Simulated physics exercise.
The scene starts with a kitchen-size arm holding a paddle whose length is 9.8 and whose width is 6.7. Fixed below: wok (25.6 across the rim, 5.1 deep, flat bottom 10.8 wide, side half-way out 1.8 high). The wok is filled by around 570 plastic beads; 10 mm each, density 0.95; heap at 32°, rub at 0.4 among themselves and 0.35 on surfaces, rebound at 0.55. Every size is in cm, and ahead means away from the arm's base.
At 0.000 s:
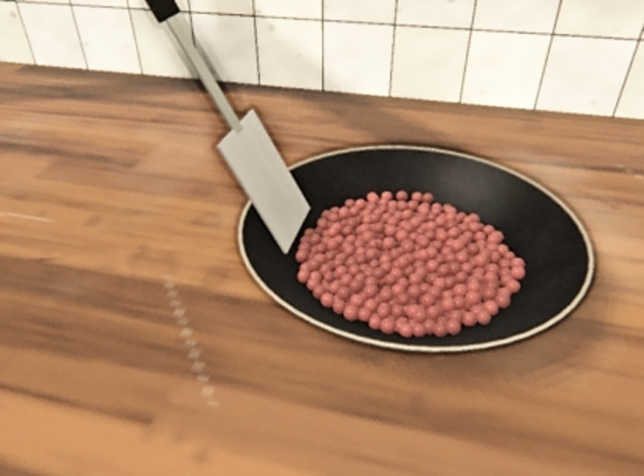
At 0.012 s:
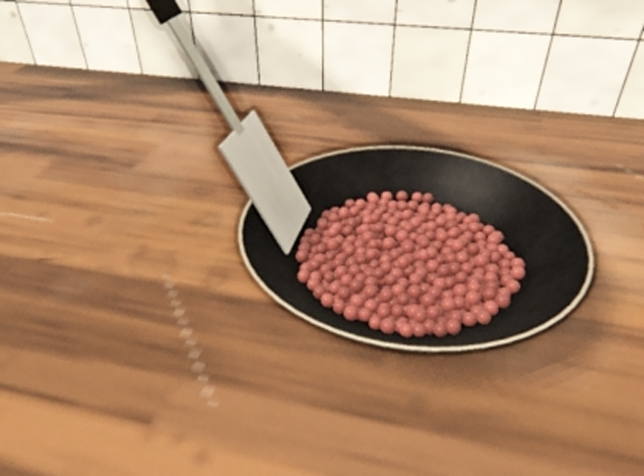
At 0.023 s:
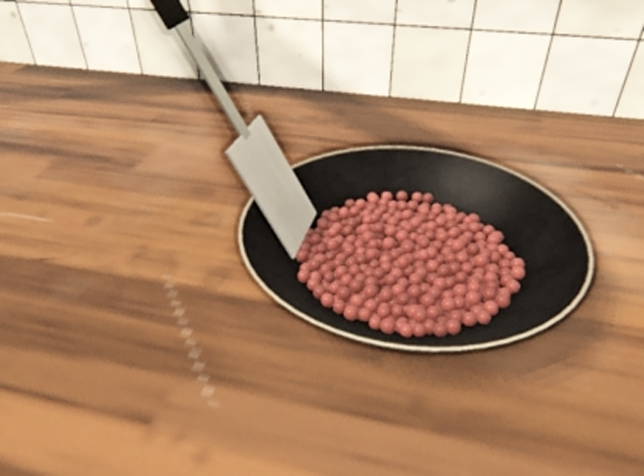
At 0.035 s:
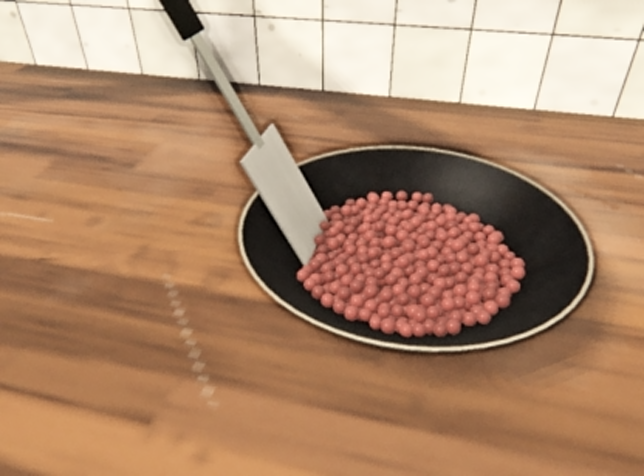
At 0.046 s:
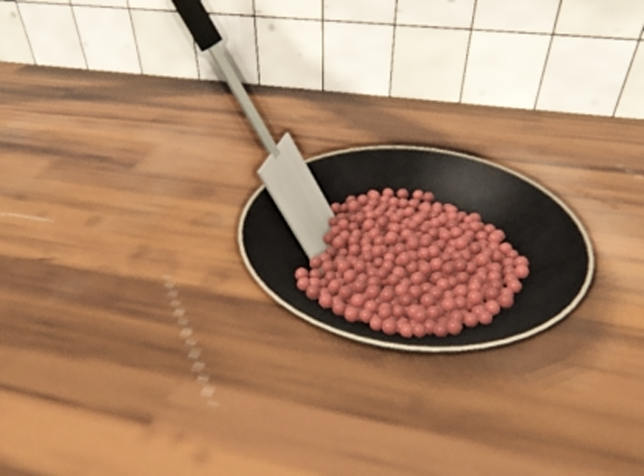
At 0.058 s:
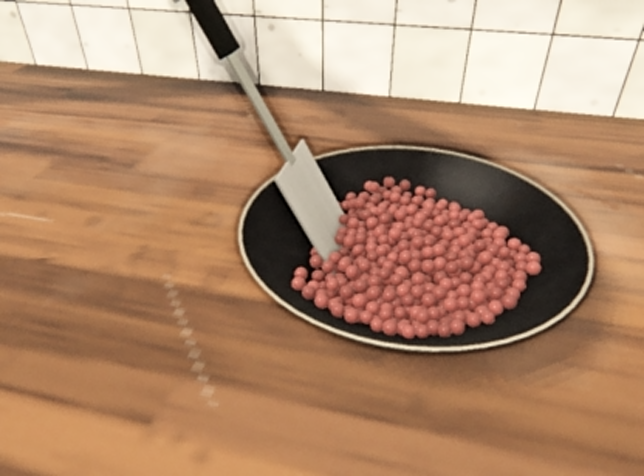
We see a dark pan of small reddish beads on a wooden surface as a flat metal paddle with a black handle, nearly still at first, moves down and right into the pile's left side, slightly pushing the beads rightward.
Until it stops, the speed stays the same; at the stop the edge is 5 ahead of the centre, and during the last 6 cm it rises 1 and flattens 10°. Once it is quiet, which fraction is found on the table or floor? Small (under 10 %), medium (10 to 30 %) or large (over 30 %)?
Small.
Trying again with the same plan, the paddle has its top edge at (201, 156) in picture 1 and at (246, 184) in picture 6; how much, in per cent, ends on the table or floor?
It works out to about 5 %, more or less.
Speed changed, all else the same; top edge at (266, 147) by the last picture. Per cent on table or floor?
About 0 percent.
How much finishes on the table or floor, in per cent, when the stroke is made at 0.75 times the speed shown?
Estimate: Approx. 0 %.
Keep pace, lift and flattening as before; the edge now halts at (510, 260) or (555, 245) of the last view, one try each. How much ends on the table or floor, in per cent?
Close to 40 and close to 40 per cent, respectively.
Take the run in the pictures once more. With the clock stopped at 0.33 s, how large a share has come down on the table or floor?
My estimate is roughly 5 %.
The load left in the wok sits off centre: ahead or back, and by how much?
What stays is shifted forward by around 4.0 cm.
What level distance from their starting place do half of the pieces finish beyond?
Somewhere around 5 centimetres, I'd say.
By 0.09 s, sloping 62°, highest piece 5 above the table; 569 in the wok.
By 0.11 s, sloping 58°, highest piece 7 above the table; 569 in the wok.
By 0.33 s, sloping 52°, highest piece 7 above the table; 531 in the wok, 33 on the table or floor, 5 on the blade or in flight.
By 1.38 s, sloping 52°, highest piece 6 above the table; 531 in the wok, 38 on the table or floor.
Final count, 531 in the wok, 38 on the table or floor. That is 7 % on the table or floor.
